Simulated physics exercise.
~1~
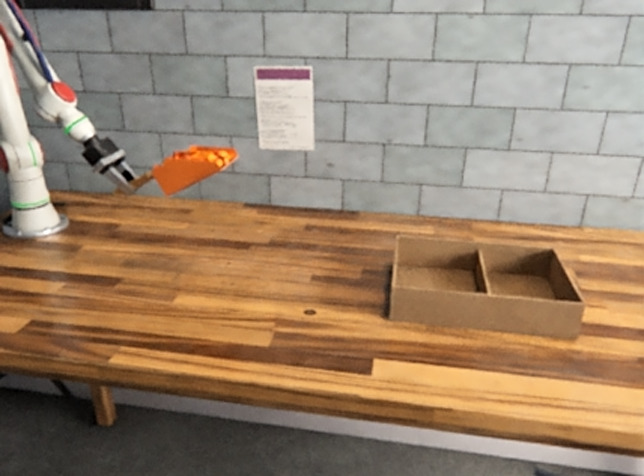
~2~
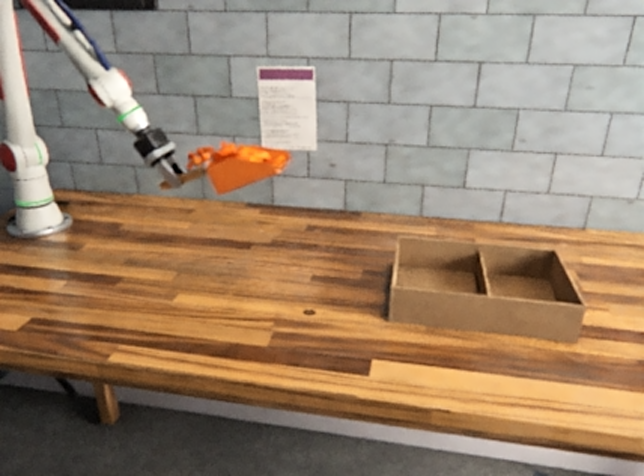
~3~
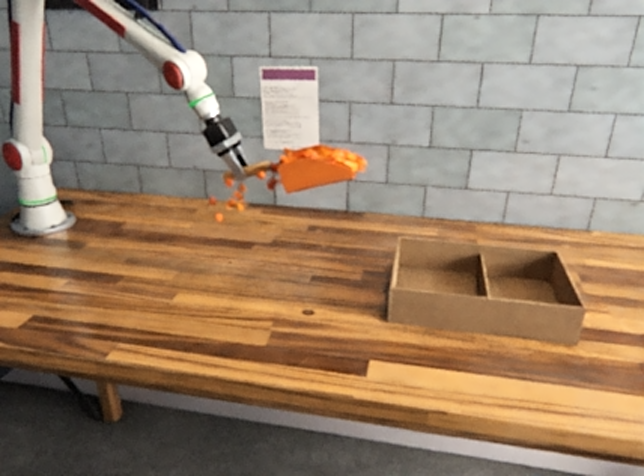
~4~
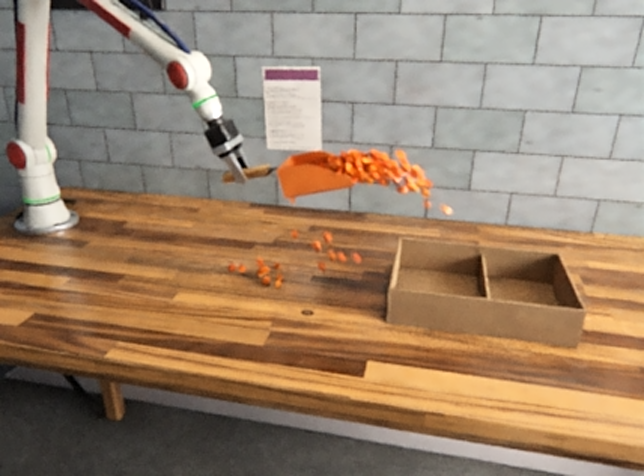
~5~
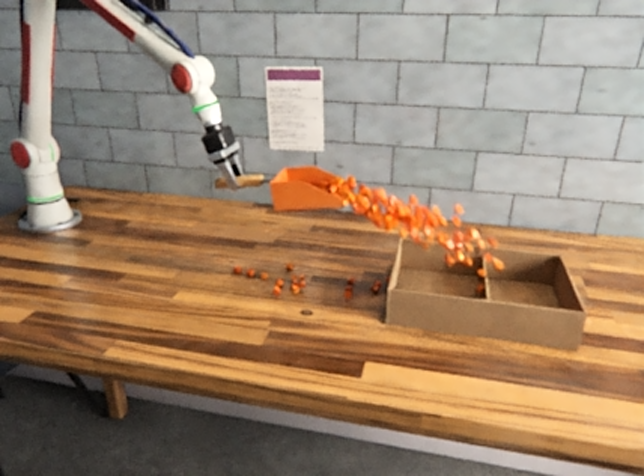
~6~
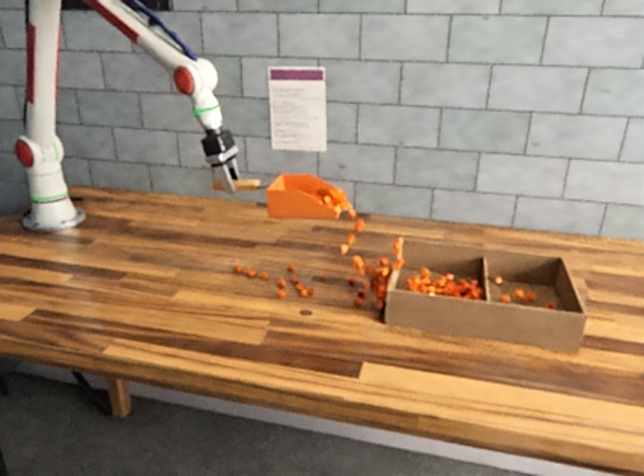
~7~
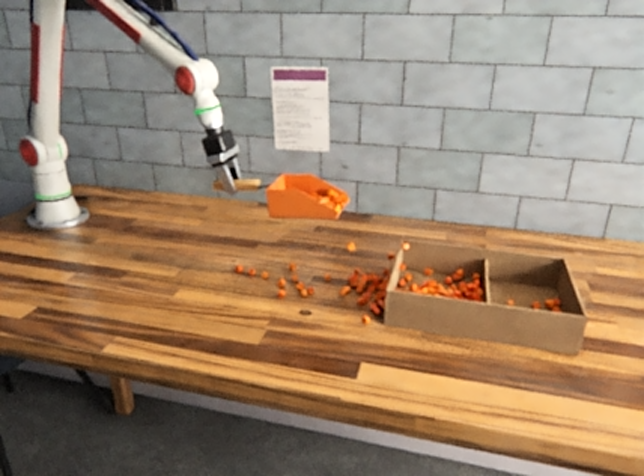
Robot arm swinging an orange scoop right and flinging orange pieces into a divided box, with many scattered on the wooden table.
